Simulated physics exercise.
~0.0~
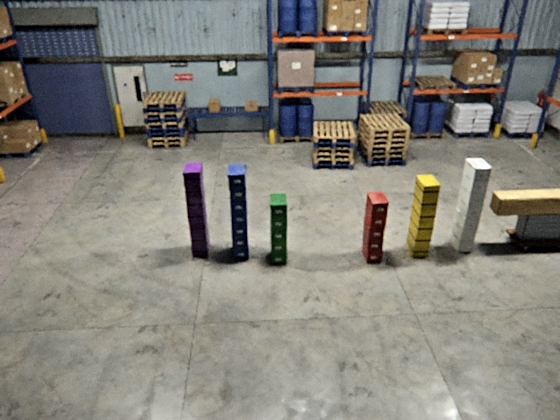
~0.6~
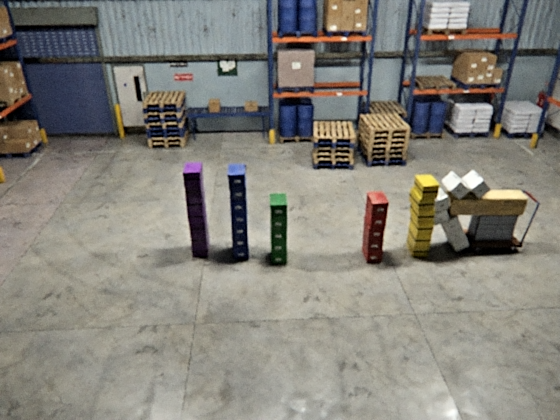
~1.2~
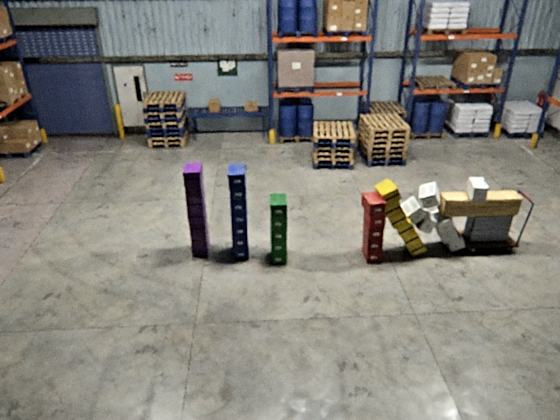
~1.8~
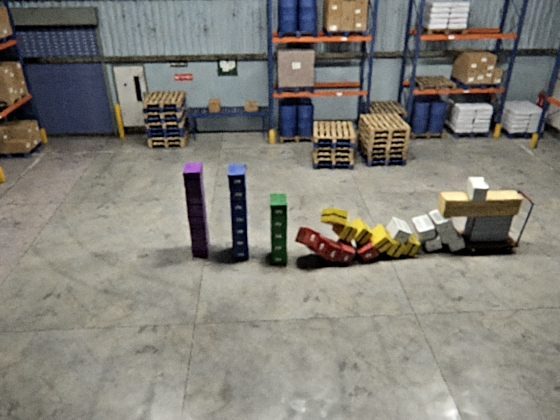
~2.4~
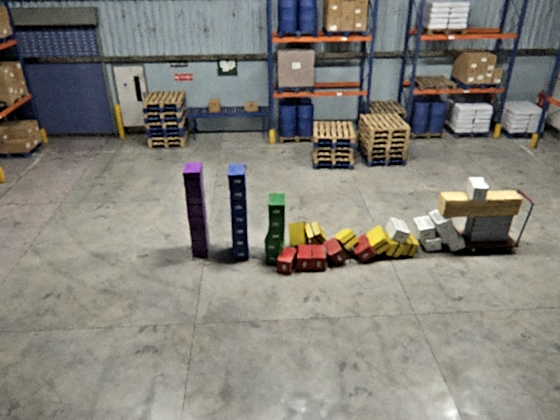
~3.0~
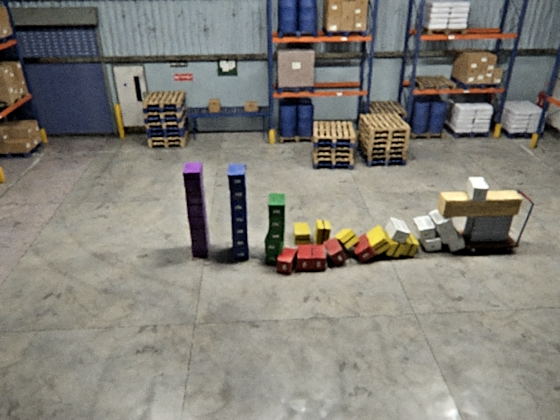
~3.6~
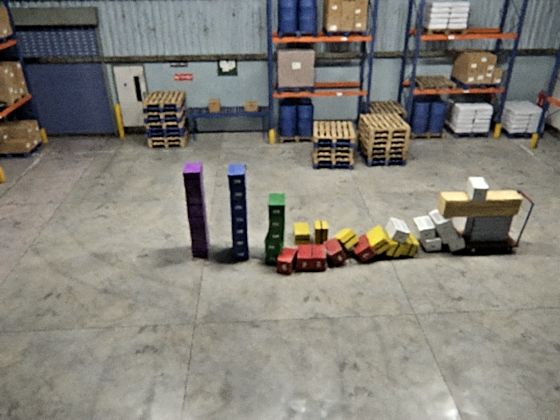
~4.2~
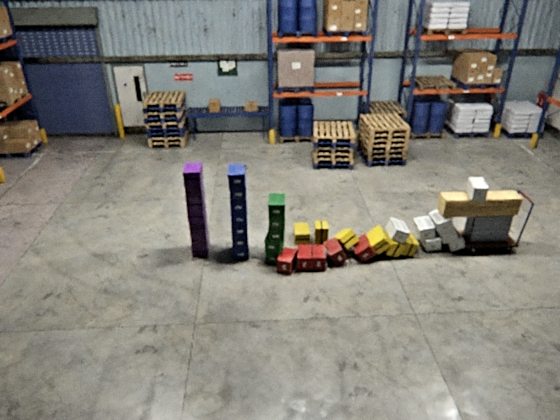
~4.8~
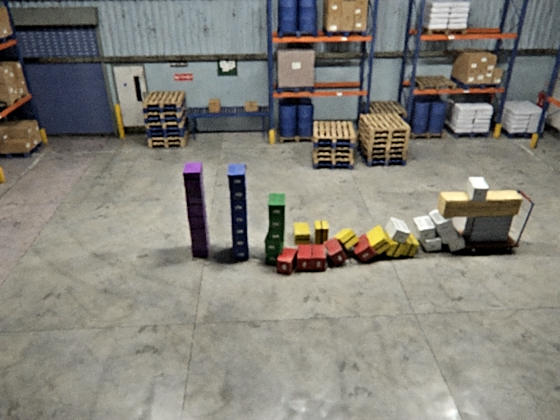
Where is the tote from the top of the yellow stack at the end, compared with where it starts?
It starts on top of the upright yellow stack, toward the right. At the end it lies farther left and lower, among the fallen totes just right of the green stack.
